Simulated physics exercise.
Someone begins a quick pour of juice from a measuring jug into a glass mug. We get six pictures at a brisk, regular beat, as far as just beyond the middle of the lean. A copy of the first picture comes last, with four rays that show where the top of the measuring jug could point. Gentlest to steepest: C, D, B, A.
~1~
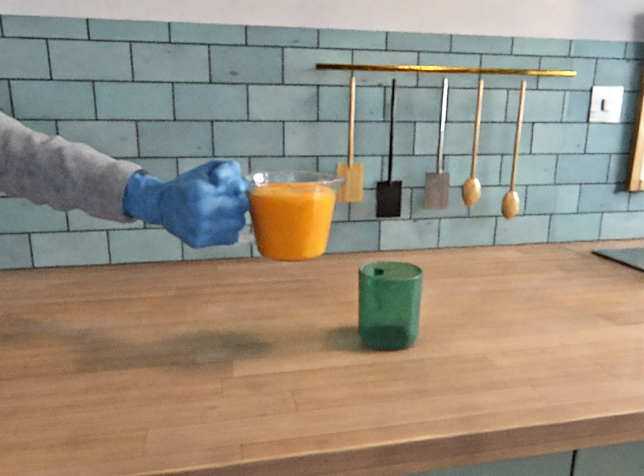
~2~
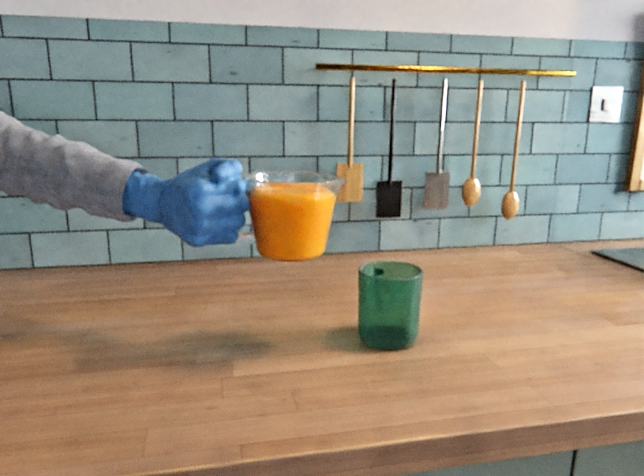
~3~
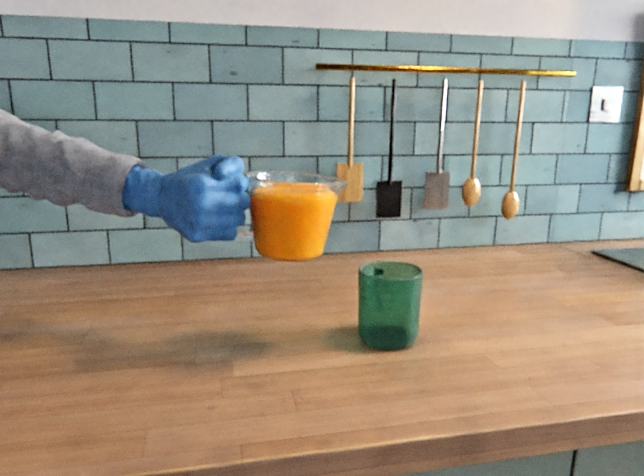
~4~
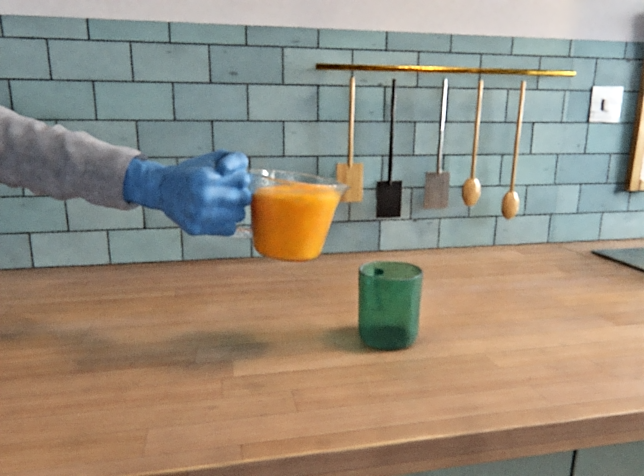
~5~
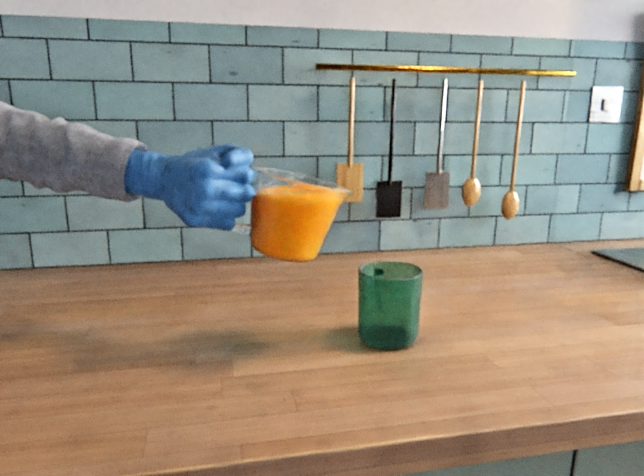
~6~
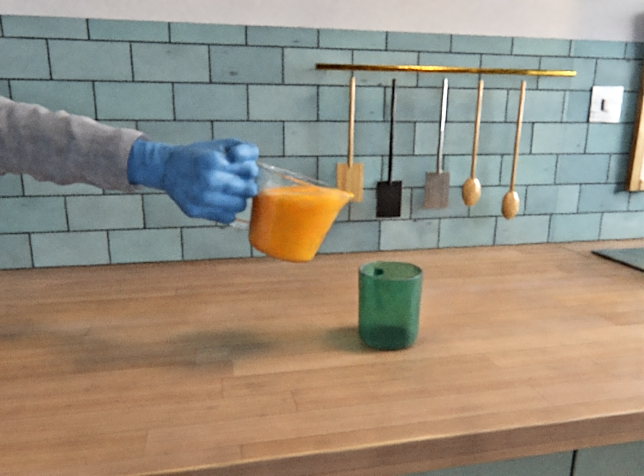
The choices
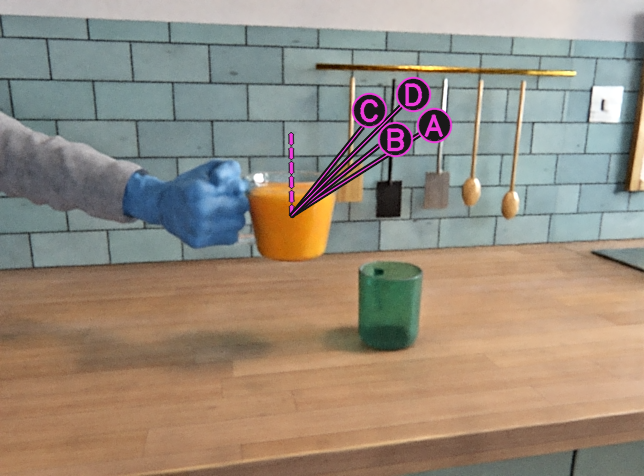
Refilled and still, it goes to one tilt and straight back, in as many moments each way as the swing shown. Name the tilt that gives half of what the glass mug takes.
Mark D does it best.
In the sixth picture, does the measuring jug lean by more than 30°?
No, it does not.
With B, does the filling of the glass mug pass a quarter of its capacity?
Yes, it does.
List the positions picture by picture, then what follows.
Upright, lip at (345, 179); rim of the glass mug round (391, 269); nothing has left yet.
Upright, lip at (345, 180); nothing has left yet.
Tipped about 4°, lip at (347, 182); nothing has left yet.
Tipped about 8°, lip at (349, 186); nothing has left yet.
Tipped about 13°, lip at (351, 192); nothing has left yet.
Tipped about 18°, lip at (352, 197); nothing has left yet.
On the marked copy, A at (419, 134); B at (378, 145); C at (362, 127); D at (401, 106).
With A, the glass mug ends with about 76 % of what it can hold.
With B, the glass mug ends with about 62 % of what it can hold.
With C, the glass mug ends with about 36 % of what it can hold.
With D, the glass mug ends with about 48 % of what it can hold.
